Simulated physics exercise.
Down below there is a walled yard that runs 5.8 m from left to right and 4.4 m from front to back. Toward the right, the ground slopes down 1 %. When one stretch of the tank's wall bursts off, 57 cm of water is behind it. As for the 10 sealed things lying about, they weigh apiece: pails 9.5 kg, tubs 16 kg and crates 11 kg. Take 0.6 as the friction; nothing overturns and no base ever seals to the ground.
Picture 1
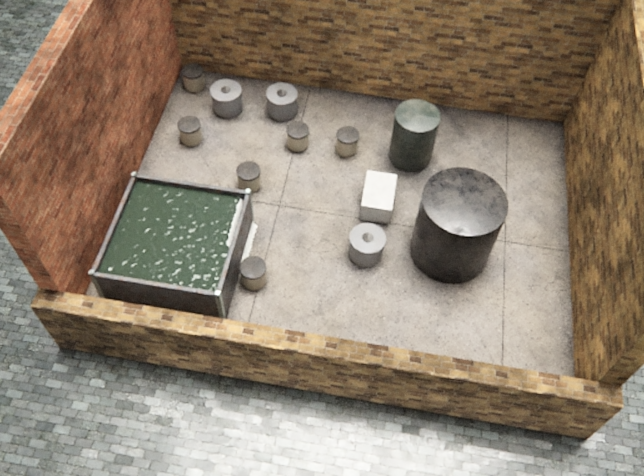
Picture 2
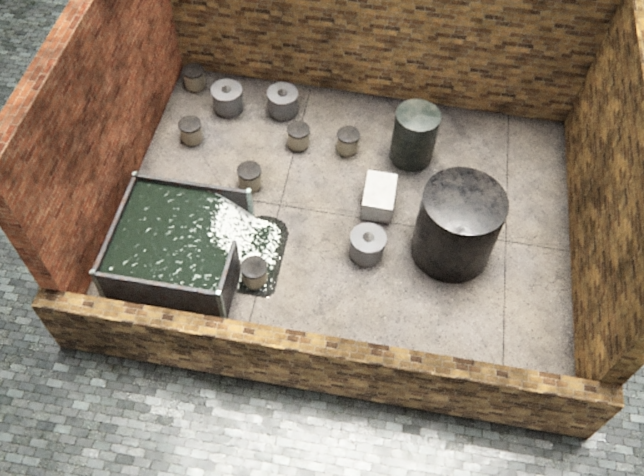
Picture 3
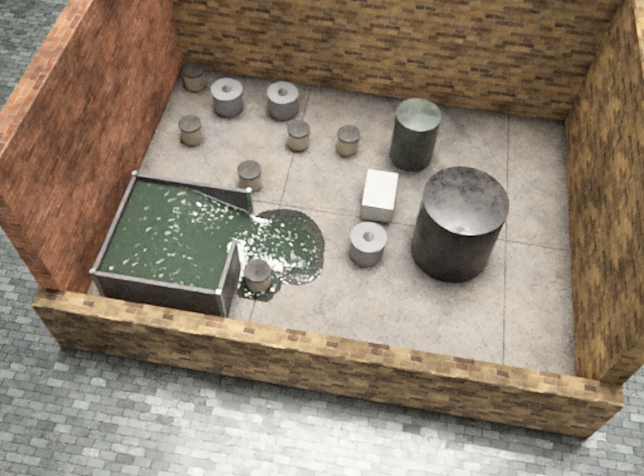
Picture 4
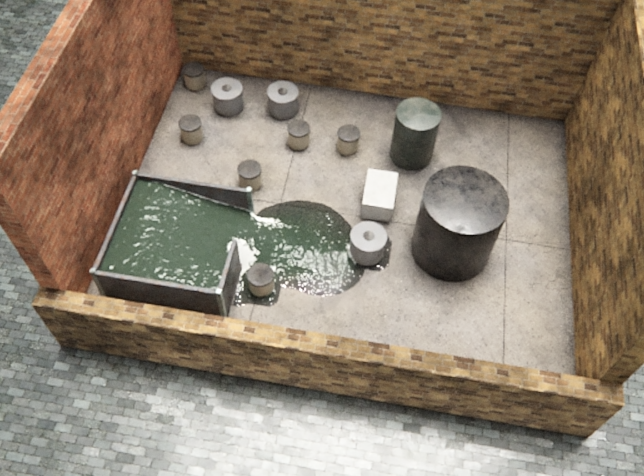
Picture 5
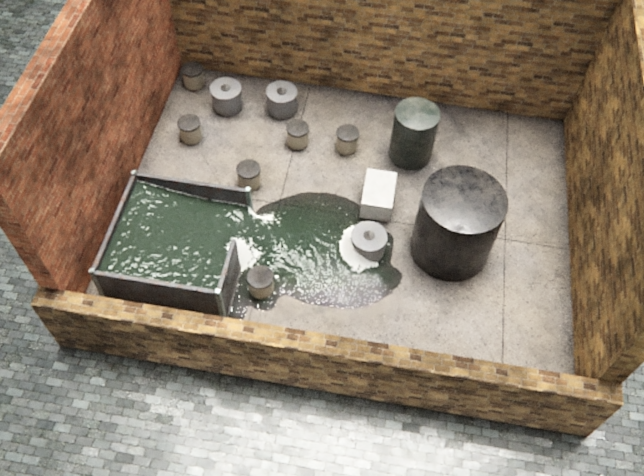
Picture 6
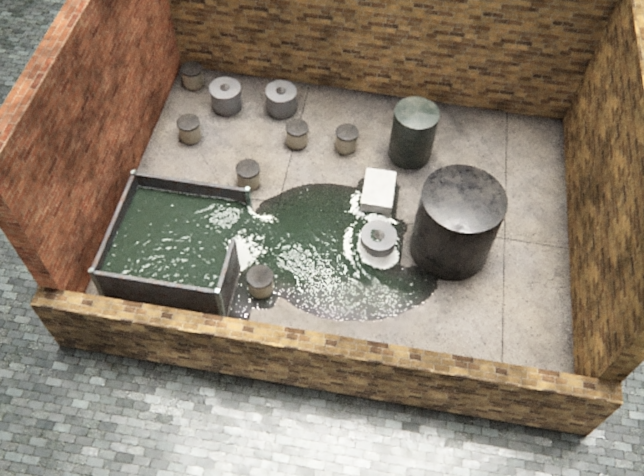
Green water pours from a tank's open side, spreads right across the floor and surrounds a grey tub.
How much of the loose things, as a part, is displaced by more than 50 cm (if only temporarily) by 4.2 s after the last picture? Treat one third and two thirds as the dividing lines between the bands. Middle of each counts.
Lowest of the three bands.
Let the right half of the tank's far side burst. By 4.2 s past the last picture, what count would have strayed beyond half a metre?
In that case the number is 6.
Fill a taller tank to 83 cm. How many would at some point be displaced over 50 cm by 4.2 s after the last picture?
It would come to 2 of them.
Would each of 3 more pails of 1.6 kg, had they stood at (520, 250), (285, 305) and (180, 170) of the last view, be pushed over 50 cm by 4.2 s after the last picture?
Going through them, I'd say exceeds it, falls short and finally falls short.
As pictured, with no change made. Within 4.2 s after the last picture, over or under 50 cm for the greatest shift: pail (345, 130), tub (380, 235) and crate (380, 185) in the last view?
First falling below it, second exceeding it, third exceeding it.
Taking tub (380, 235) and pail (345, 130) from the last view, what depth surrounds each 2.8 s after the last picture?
Depths: Near 6 cm, then near 2 cm.
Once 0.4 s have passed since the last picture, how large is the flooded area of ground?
Somewhere about 8.0 m2, give or take.
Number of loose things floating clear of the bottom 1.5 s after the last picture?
That would be 1 of them.
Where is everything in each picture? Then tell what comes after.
A pail at (253, 267), on the bottom; a tub at (367, 238) rests on the ground; water covers 2.0 m2; 0 of 10 have shifted, in the first picture.
A pail at (254, 267), on the bottom; a tub at (368, 237) rests on the ground; 2.4 m2 under water; 0 of 10 have shifted, in the second picture.
A pail at (257, 270), on the bottom, 7 cm from its start; a tub at (368, 237) rests on the ground; water covers 2.9 m2; 1 of 10 have shifted, in the third picture.
A pail at (260, 274), on the bottom, 15 cm from its start; a tub at (369, 236), on the bottom; water covers 3.6 m2; 1 of 10 have shifted, in the fourth picture.
A pail at (260, 276), on the bottom, 18 cm from its start; a tub at (369, 236), on the bottom; 4.5 m2 under water; 1 of 10 have shifted, in the fifth picture.
A pail at (260, 276), on the bottom, 18 cm from its start; a tub at (379, 235), on the bottom, 15 cm from its start; water covers 5.4 m2; 2 of 10 have shifted, in the sixth picture.
Then, 0.4 s after the last picture 0 of 10 are over 50 cm from their spots; 0 afloat.
Then, 1.5 s after the last picture 1 of 10 are over 50 cm from their spots; 1 afloat.
Then, 2.8 s after the last picture 2 of 10 are over 50 cm from their spots; 1 afloat.
Then, 4.2 s after the last picture 2 of 10 are over 50 cm from their spots, and 2 have been at some point; 1 afloat.
